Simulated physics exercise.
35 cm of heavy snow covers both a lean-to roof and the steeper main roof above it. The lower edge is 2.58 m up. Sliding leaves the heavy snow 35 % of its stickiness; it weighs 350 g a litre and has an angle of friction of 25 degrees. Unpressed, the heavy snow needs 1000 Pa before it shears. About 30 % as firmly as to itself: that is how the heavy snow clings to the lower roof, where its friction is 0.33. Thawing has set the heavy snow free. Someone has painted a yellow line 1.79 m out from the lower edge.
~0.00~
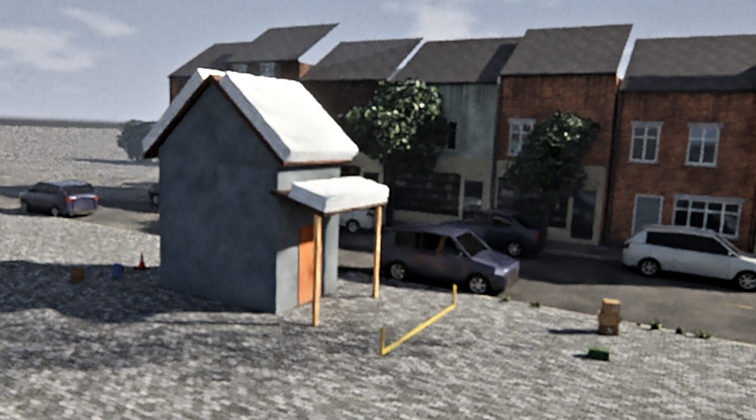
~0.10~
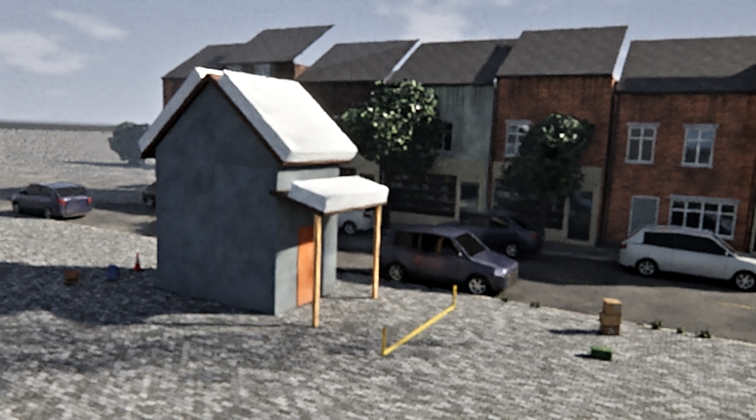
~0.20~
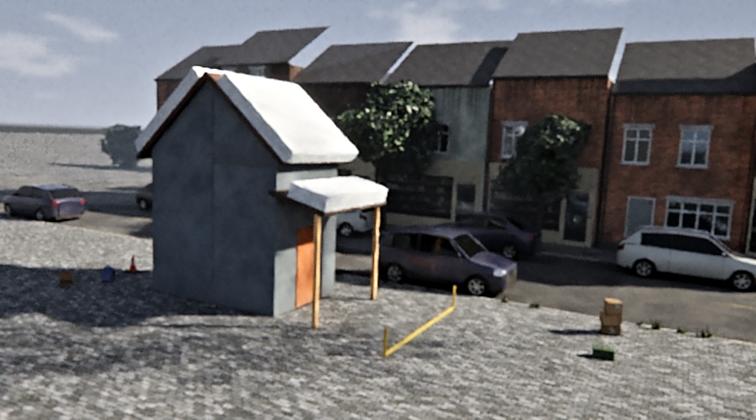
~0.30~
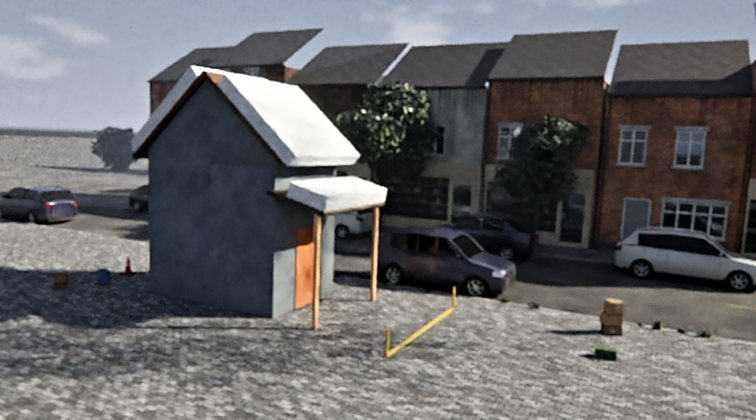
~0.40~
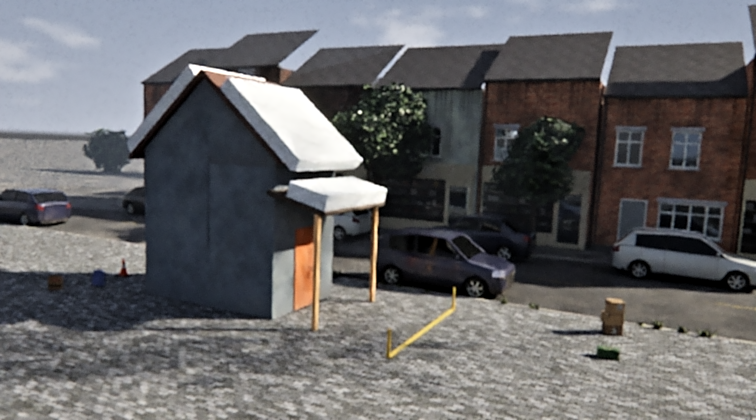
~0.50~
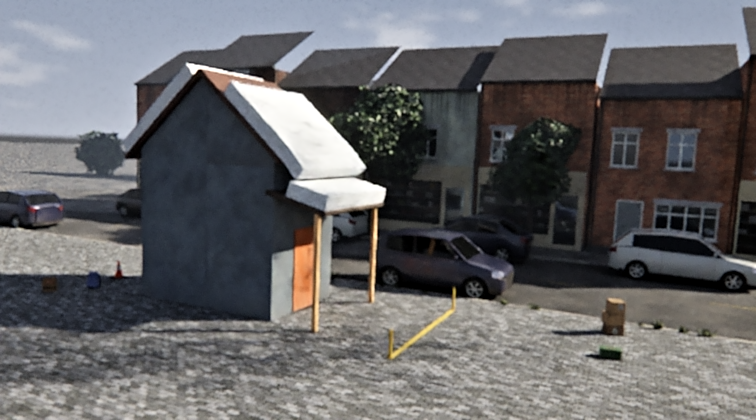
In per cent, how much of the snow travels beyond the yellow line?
Something like 43 %.
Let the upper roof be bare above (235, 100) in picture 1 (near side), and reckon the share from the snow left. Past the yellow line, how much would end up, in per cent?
Then around 25 percent.
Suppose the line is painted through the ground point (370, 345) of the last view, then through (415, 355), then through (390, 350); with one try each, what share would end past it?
About 65 %, 35 %, 50 %.
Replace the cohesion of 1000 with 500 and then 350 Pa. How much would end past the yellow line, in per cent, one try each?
Expect about 50 in a hundred, then about 50 in a hundred.
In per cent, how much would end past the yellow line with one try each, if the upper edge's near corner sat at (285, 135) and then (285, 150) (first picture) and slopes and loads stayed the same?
Try 1: Near 45 %; try 2: Near 50 %.
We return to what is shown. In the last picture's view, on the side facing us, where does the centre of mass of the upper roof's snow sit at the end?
That point lands roughly at (410, 337).
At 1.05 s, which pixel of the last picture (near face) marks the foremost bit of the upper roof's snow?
Position: Approx. (349, 199).
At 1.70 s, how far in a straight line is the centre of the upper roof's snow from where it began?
About 4.4 m.
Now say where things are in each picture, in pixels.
The first picture shows leading edge of the heavy snow at (285, 150).
The second picture shows leading edge of the heavy snow at (286, 150), its middle shifted 2.0 cm.
The third picture shows leading edge of the heavy snow at (287, 152), its middle shifted 8.2 cm, 3 % of it past the upper edge, in one piece.
The fourth picture shows leading edge of the heavy snow at (289, 155), its middle shifted 19 cm, 7 % of it past the upper edge, in one piece.
The fifth picture shows leading edge of the heavy snow at (293, 160), its middle shifted 34 cm, 13 % of it past the upper edge, in one piece.
The sixth picture shows leading edge of the heavy snow at (298, 163), its middle shifted 54 cm, 21 % of it past the upper edge, cracking.
After 1.05 s, none is below the lower edge and 0 % is past the line.
After 1.70 s, 65 % is below the lower edge and 11 % is past the line.
After 2.35 s, 86 % is below the lower edge and 42 % is past the line.
After 3.00 s, 86 % is below the lower edge and 43 % is past the line.
After 3.30 s, at the end, 86 % is below the lower edge and 43 % is past the line.
